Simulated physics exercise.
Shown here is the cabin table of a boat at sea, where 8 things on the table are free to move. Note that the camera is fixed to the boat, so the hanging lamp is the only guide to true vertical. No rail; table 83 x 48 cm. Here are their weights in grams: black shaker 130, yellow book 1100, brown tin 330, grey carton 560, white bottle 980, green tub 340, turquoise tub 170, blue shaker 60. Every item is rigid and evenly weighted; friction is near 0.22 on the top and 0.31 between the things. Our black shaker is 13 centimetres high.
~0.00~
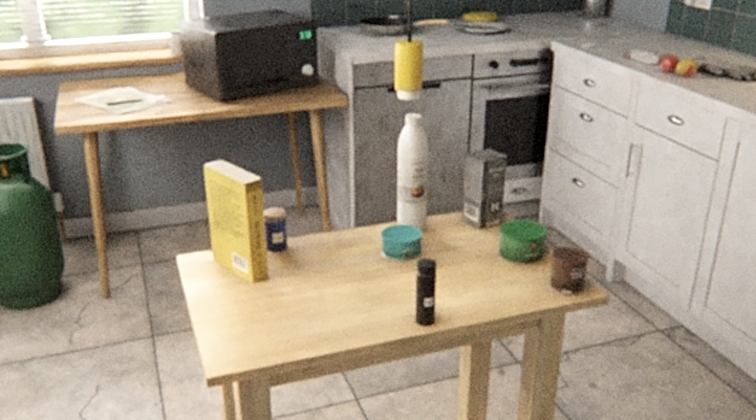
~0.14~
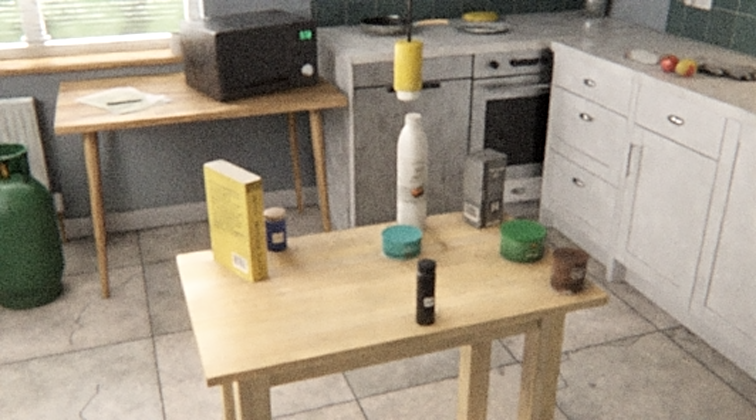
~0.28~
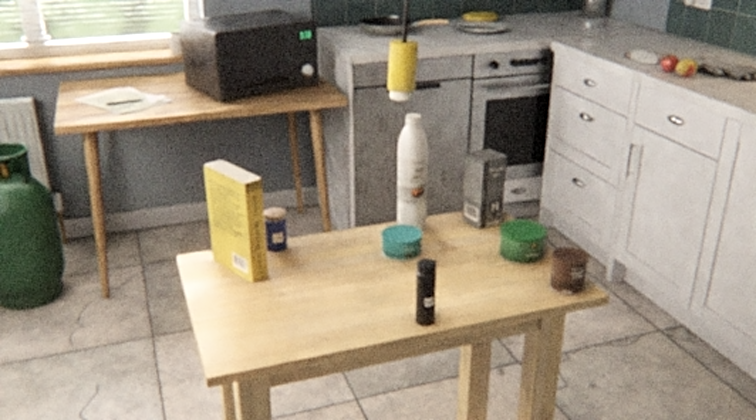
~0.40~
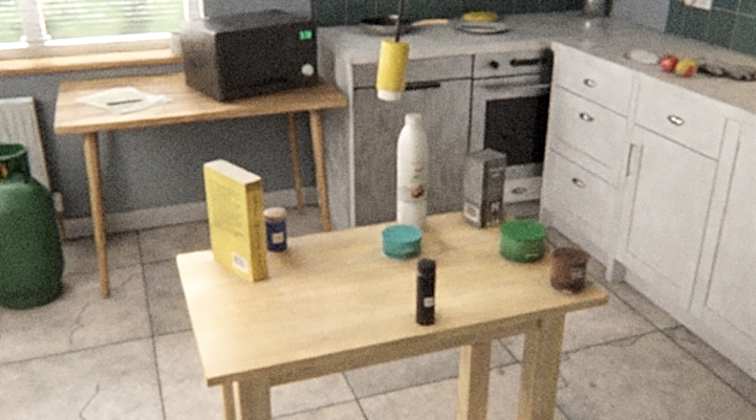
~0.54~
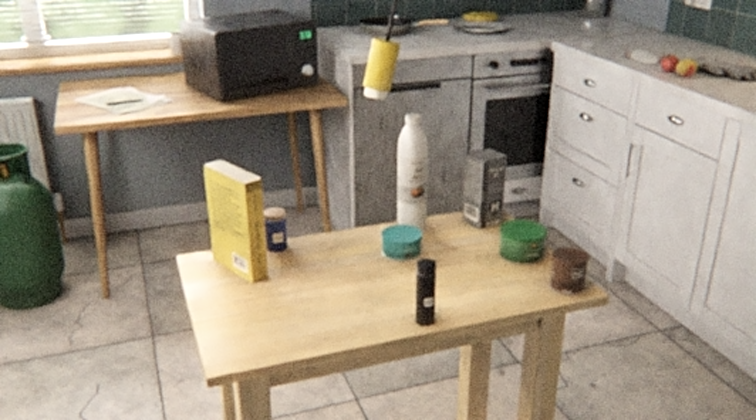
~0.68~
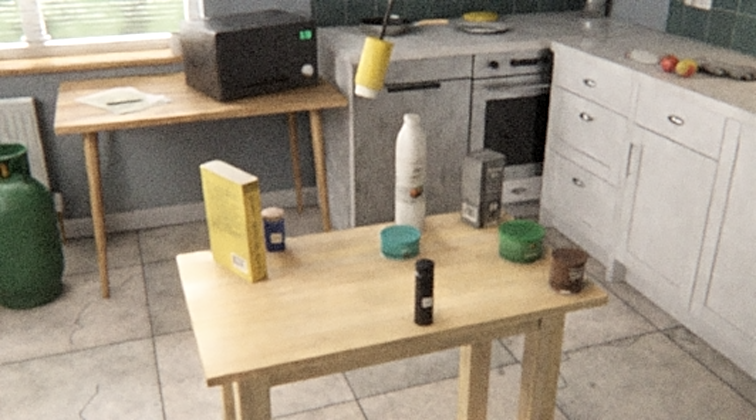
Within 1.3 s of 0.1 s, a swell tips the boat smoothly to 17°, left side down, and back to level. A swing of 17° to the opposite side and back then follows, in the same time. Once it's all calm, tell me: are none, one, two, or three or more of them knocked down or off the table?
A single thing to pick up.
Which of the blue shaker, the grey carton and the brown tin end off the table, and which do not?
The blue shaker ends on the table; the grey carton is still on the table; the brown tin is still on the table.
After 0.98 s, heel 12°, left side down; yellow book tipped 48° from how it sat near (198, 243); black shaker slid 5 cm near (400, 297); grey carton slid 6 cm.
After 1.18 s, heel 4°, left side down; yellow book now off the table; black shaker slid 9 cm near (382, 301); grey carton slid 11 cm.
After 1.78 s, heel 11°, right side down; black shaker slid 9 cm near (381, 301); grey carton slid 11 cm; white bottle slid 10 cm.
After 2.28 s, heel 12°, right side down; black shaker slid 4 cm near (408, 296); grey carton slid 5 cm; turquoise tub slid 5 cm.
At rest (3.2 s), off the table, yellow book; the other 7 in place, give or take 5 cm. In the last view, black shaker near (427, 292).
